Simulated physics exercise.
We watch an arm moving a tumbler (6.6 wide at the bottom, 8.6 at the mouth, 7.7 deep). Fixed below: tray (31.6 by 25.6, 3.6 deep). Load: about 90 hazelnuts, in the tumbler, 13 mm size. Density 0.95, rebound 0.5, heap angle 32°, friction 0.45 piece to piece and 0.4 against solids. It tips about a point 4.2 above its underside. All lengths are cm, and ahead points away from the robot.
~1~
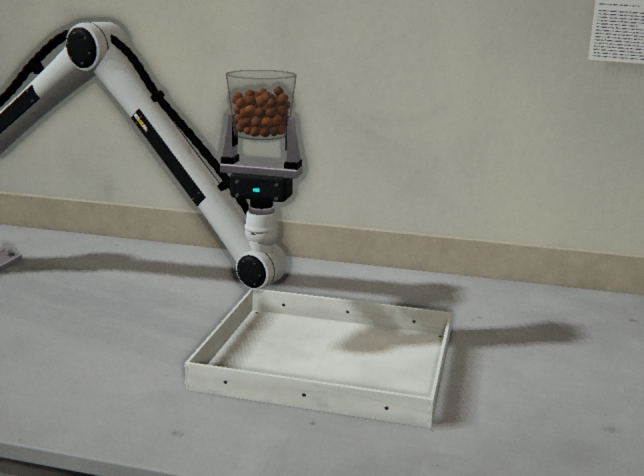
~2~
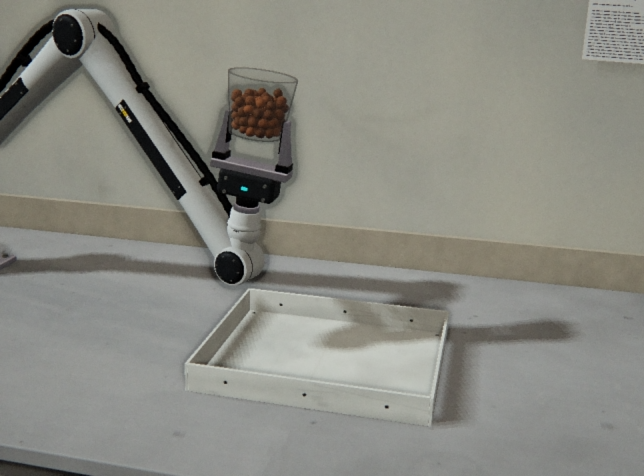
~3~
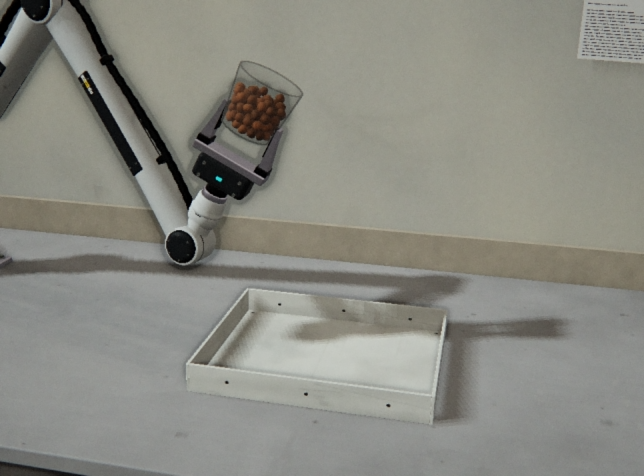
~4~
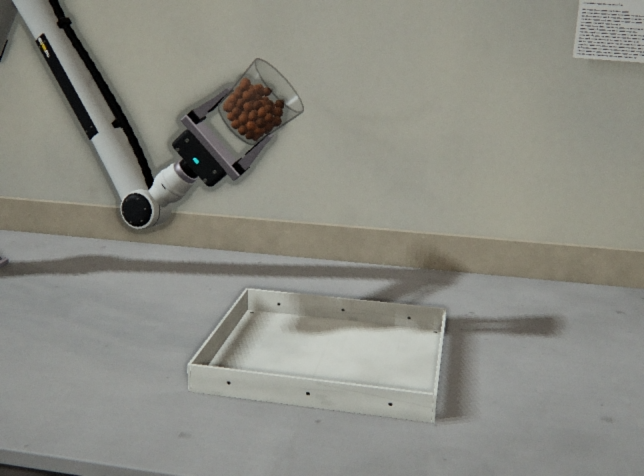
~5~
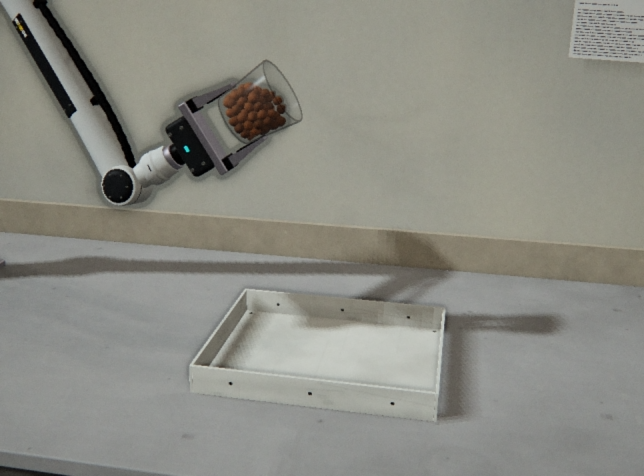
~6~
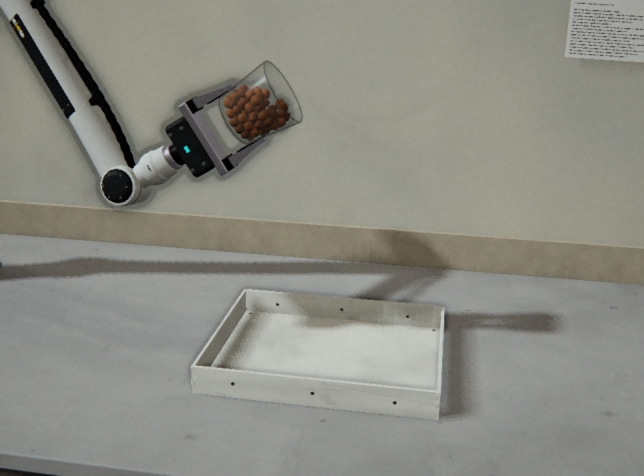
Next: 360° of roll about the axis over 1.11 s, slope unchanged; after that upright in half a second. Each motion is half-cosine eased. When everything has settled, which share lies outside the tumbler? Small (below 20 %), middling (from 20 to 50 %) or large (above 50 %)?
Answer: Small; below 20 % of the hazelnuts finish outside the tumbler.
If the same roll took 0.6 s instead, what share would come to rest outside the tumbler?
In that case some 0 per cent.
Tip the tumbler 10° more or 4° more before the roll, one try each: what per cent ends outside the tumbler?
About 15 and 5 per cent.
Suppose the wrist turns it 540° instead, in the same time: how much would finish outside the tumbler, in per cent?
Then about 5 per cent.
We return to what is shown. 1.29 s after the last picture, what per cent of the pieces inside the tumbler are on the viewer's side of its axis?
About 45 per cent.
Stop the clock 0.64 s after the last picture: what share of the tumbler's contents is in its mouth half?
Some 35 per cent.
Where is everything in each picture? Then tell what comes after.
In the first frame, the tumbler middle at (261, 106), upright; upper third of the load around (263, 101), from x 235 to 285, top at y 90; 90 in the tumbler.
In the second frame, the tumbler middle at (259, 106), tipped 8°; upper third of the load around (256, 101), from x 235 to 285, top at y 95.
In the third frame, the tumbler middle at (258, 106), tipped 27°; upper third of the load around (252, 100), from x 230 to 280, top at y 90.
In the fourth frame, the tumbler middle at (258, 106), tipped 47°; upper third of the load around (249, 98), from x 230 to 280, top at y 85.
In the fifth frame, the tumbler middle at (257, 106), tipped 58°; upper third of the load around (250, 97), from x 230 to 280, top at y 85.
In the sixth frame, the tumbler middle at (258, 107), tipped 58°; upper third of the load around (250, 99), from x 230 to 285, top at y 90; 90 in the tumbler.
Then, 0.64 s on, tipped 58°, highest piece 39 above the table; 89 in the tumbler, 1 in flight or on a rim.
Then, 1.29 s on, tipped 42°, highest piece 38 above the table; 87 in the tumbler, 3 in the tray.
Then, 1.81 s on, upright, highest piece 39 above the table; 87 in the tumbler, 3 in the tray.
Then, 2.51 s on, upright, highest piece 39 above the table; 87 in the tumbler, 3 in the tray.
In the end, 87 in the tumbler, 3 in the tray. That is 3 % outside the tumbler.
